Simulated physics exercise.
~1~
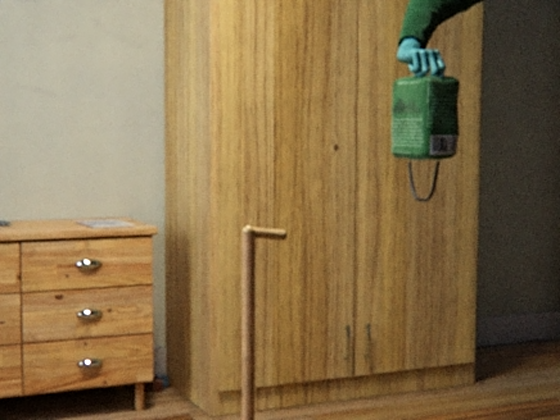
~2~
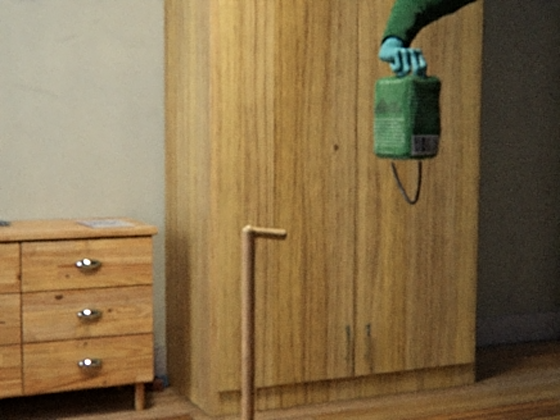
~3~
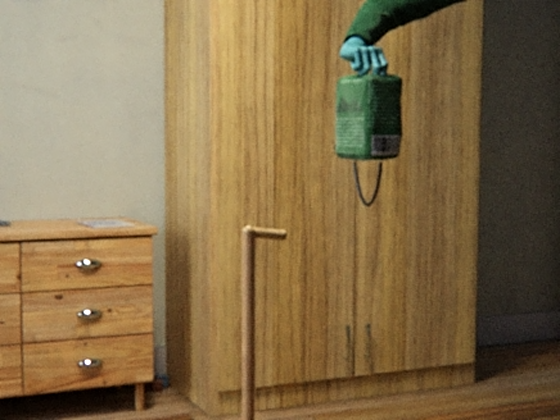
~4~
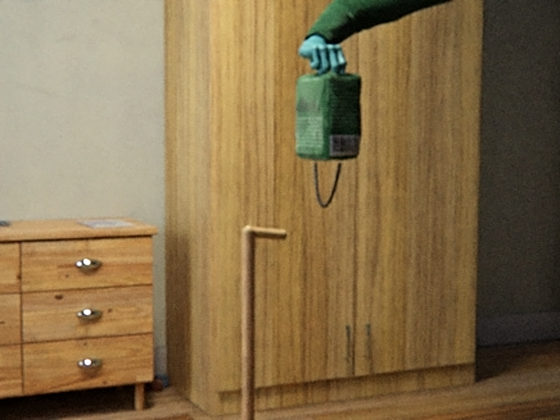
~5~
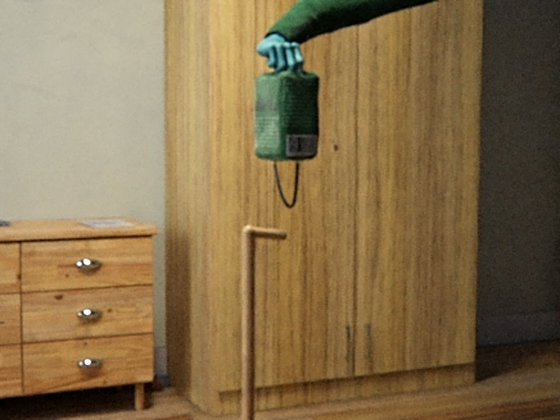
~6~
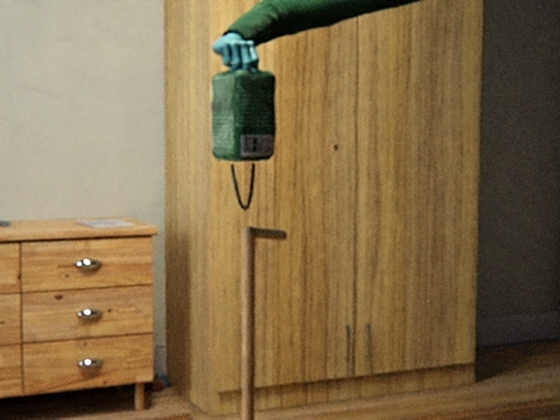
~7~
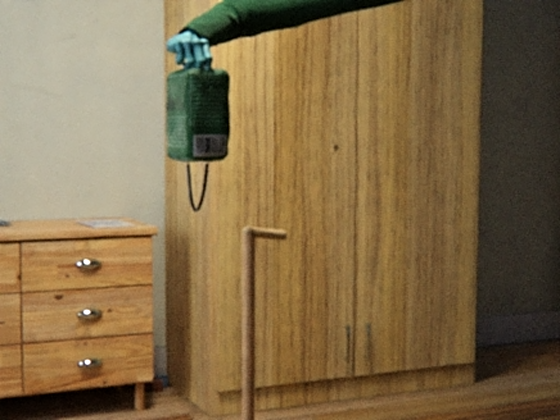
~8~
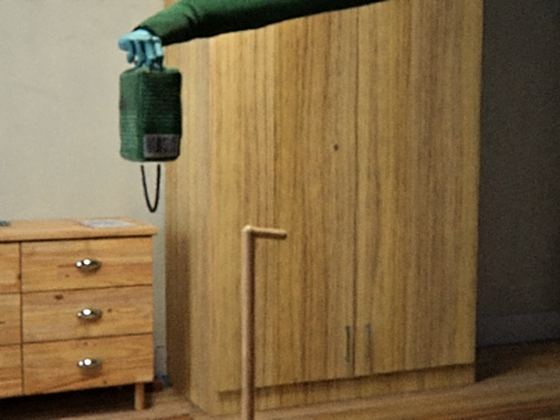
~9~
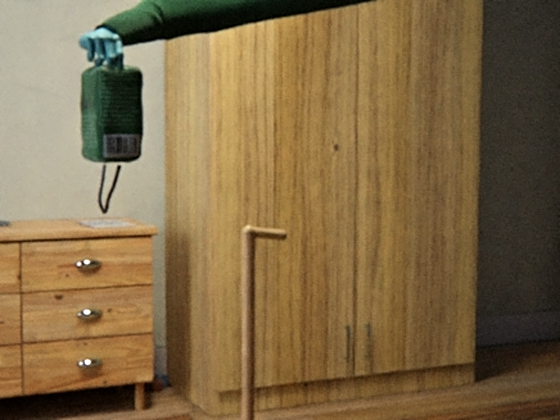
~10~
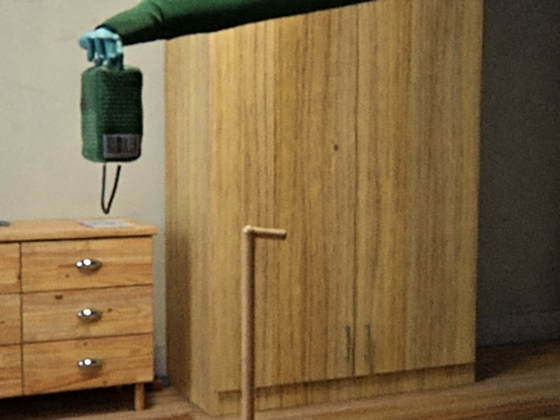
In a room with a tall wooden wardrobe and a low chest of drawers, a thin post with a short hook at its top stands in the foreground. A light-blue hand at the end of a green sleeve holds a green sack upright at the upper right, a dark loop of lead hanging beneath it. The arm carries the sack steadily left toward the post. The loop passes just above the top of the post without catching. The sack continues left beyond the wardrobe, then stops and hangs above the drawers, clear of the hook and still held.
